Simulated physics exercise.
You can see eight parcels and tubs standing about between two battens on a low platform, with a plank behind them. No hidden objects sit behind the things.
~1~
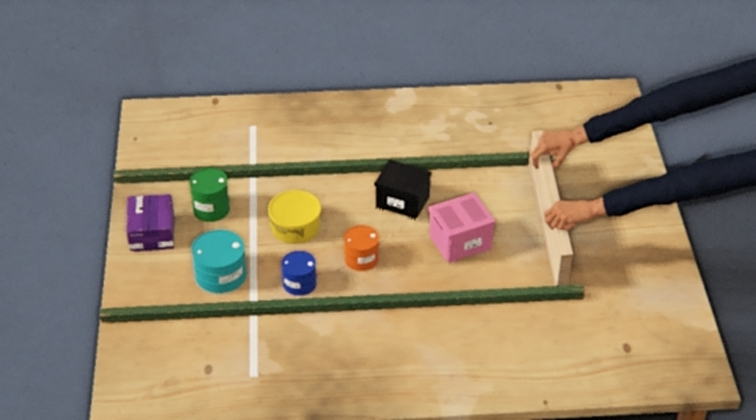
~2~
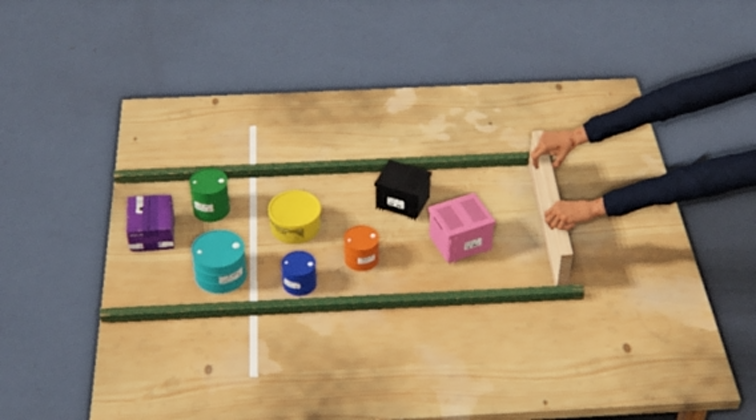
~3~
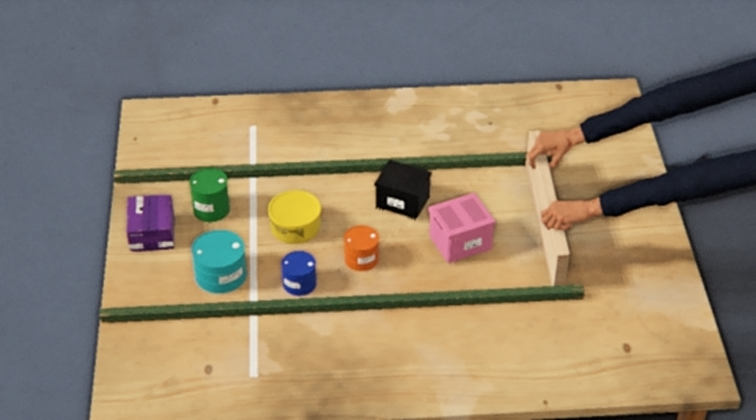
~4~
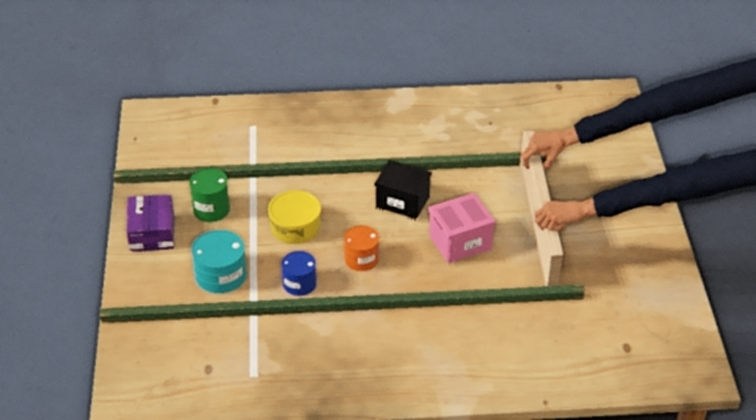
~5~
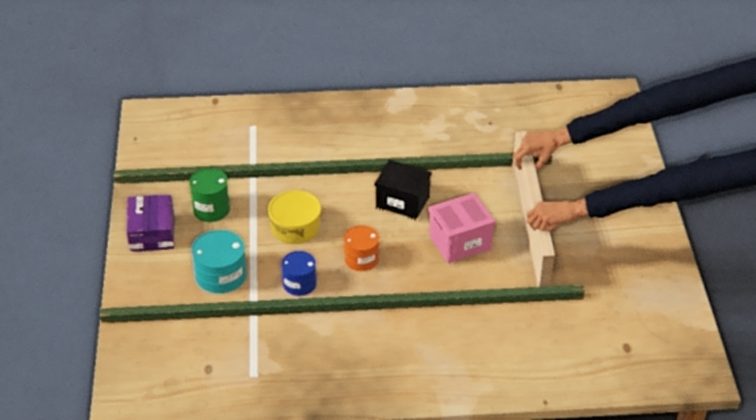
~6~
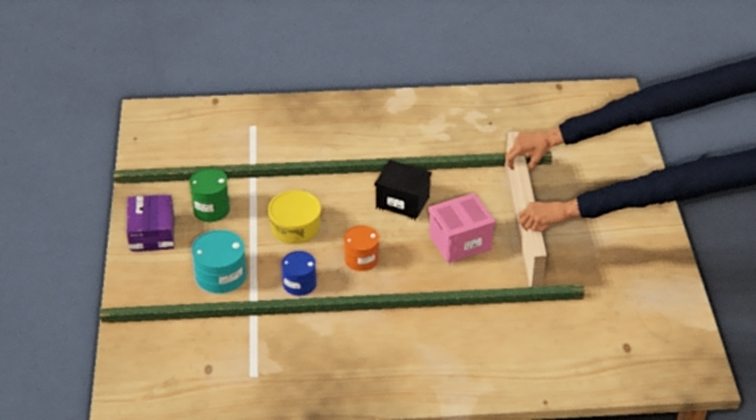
A plank, gripped by two hands, slid slowly a short way left between two green battens toward the pink tote, while the colourful tubs and parcels ahead of it stayed still.
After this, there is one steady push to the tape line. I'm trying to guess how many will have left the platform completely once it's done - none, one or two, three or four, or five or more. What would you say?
I expect none of them to drop off the edge.
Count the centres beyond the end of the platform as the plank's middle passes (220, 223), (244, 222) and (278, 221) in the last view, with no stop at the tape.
Respectively 1, 0 and 0.
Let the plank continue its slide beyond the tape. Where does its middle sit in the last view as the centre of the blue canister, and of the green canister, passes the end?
Approx. (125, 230) / approx. (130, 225) for the other.
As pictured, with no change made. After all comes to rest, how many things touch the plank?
The count is 3.
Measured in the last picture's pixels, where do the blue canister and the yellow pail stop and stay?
Near (236, 281) and (180, 217).
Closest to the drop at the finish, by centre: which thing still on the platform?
It's the purple parcel.
Early on, none off yet; purple parcel at rest near (151, 223); green canister at rest near (210, 195); turquoise canister at rest near (219, 262).
Finally, the number that fall off is zero.
